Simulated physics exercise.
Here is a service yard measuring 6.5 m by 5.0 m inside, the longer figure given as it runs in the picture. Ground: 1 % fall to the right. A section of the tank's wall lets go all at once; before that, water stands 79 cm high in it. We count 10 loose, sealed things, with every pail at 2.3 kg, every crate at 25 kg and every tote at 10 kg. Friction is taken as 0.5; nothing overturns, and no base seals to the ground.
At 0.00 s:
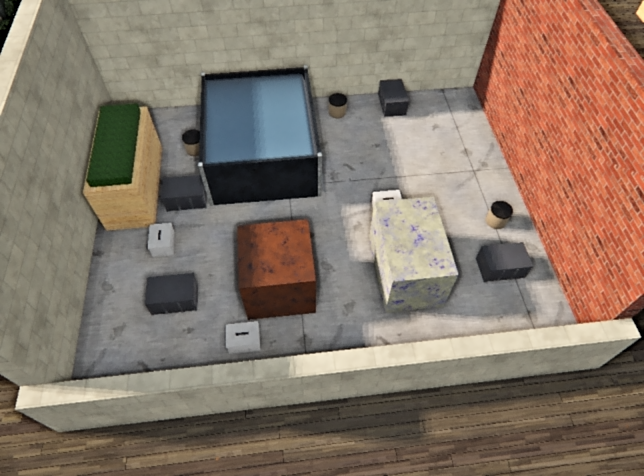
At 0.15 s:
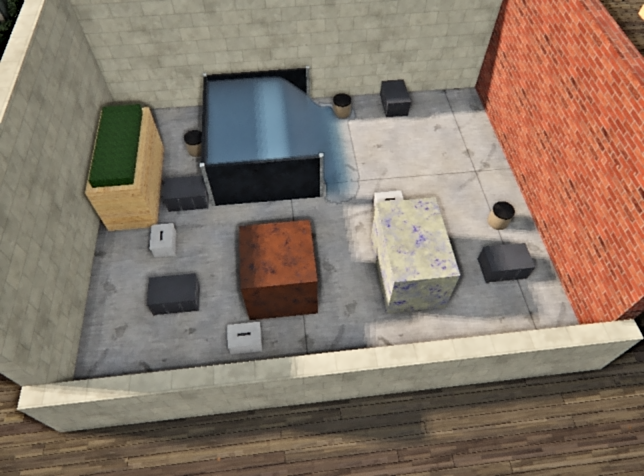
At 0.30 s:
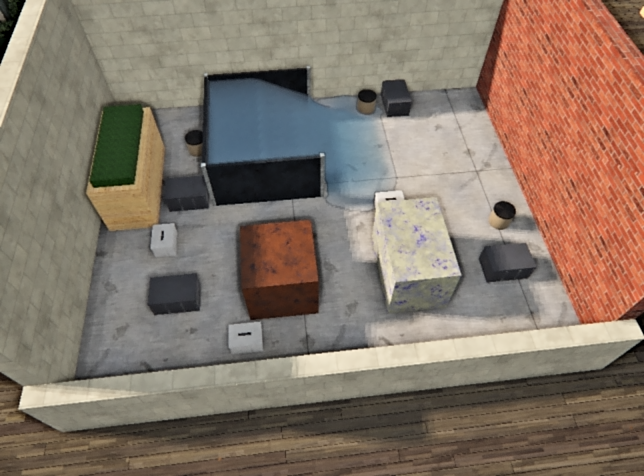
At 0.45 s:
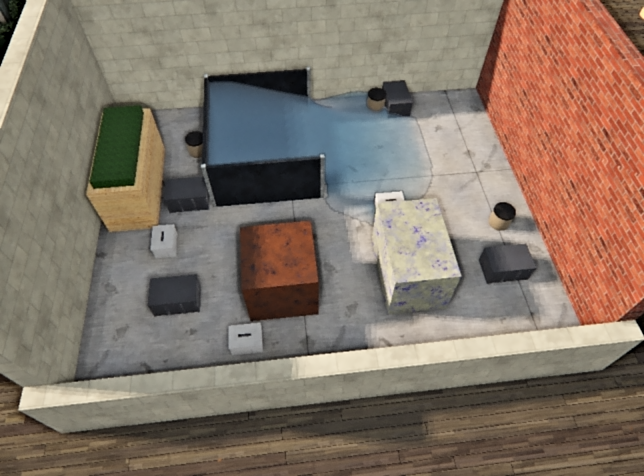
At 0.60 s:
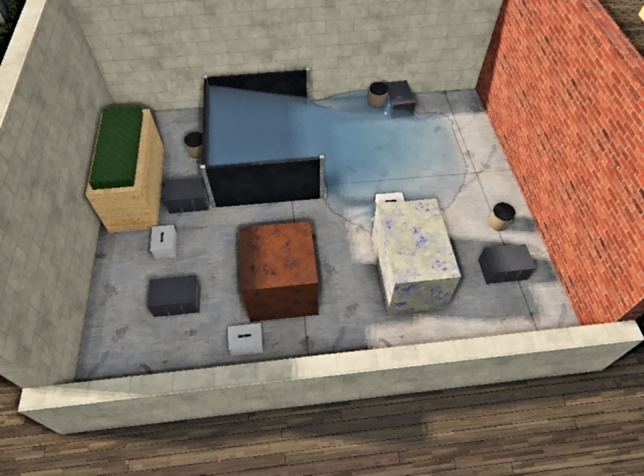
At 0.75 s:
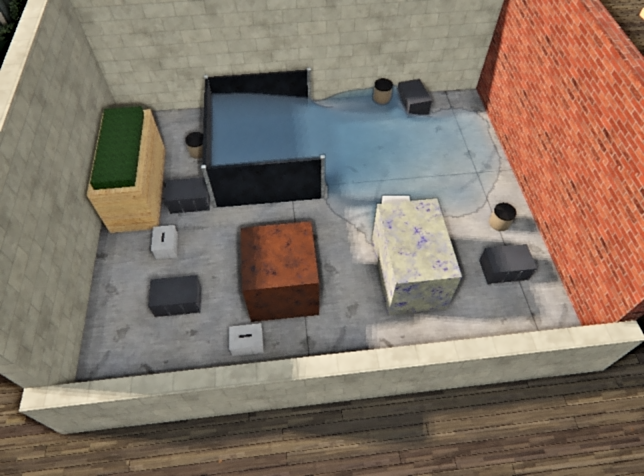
A dark-walled tank of blue water stands near the back of a walled service yard, seen from above at a steady angle, with a red brick wall on the right. Around it are a tan block topped with green, a rusty brown block, a pale speckled one, dark crates, pails and small light-grey totes. The tank's right side opens and water spreads rightward across the paving, pushing a pail and then a dark crate along the back.
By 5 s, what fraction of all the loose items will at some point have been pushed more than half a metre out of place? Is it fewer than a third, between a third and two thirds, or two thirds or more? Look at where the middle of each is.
Between a third and two thirds.
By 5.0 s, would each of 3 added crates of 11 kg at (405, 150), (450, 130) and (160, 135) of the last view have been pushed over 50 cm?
Order as given: Goes farther, goes farther, stays inside it.
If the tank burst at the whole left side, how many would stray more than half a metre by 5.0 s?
That gives 7 of them.
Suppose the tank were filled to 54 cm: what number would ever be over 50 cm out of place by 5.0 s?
I count 5 of them in that case.
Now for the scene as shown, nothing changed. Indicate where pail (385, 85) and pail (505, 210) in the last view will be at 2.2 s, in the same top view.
About (451, 95) for the first and (553, 327) for the second.
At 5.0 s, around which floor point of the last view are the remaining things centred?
Mean floor pixel: About (279, 259).
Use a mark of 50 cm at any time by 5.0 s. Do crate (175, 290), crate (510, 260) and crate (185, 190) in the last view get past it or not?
Listed in sequence: Lower; higher; lower for the last.
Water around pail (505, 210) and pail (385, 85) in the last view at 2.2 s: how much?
9 and 36 cm.
After 1.1 s 3 of 10 are over 50 cm from their spots; 1 afloat.
After 2.2 s 4 of 10 are over 50 cm from their spots; 4 afloat.
After 3.5 s 5 of 10 are over 50 cm from their spots; 4 afloat.
After 5.0 s 6 of 10 are over 50 cm from their spots, and 6 have been at some point; 4 afloat.
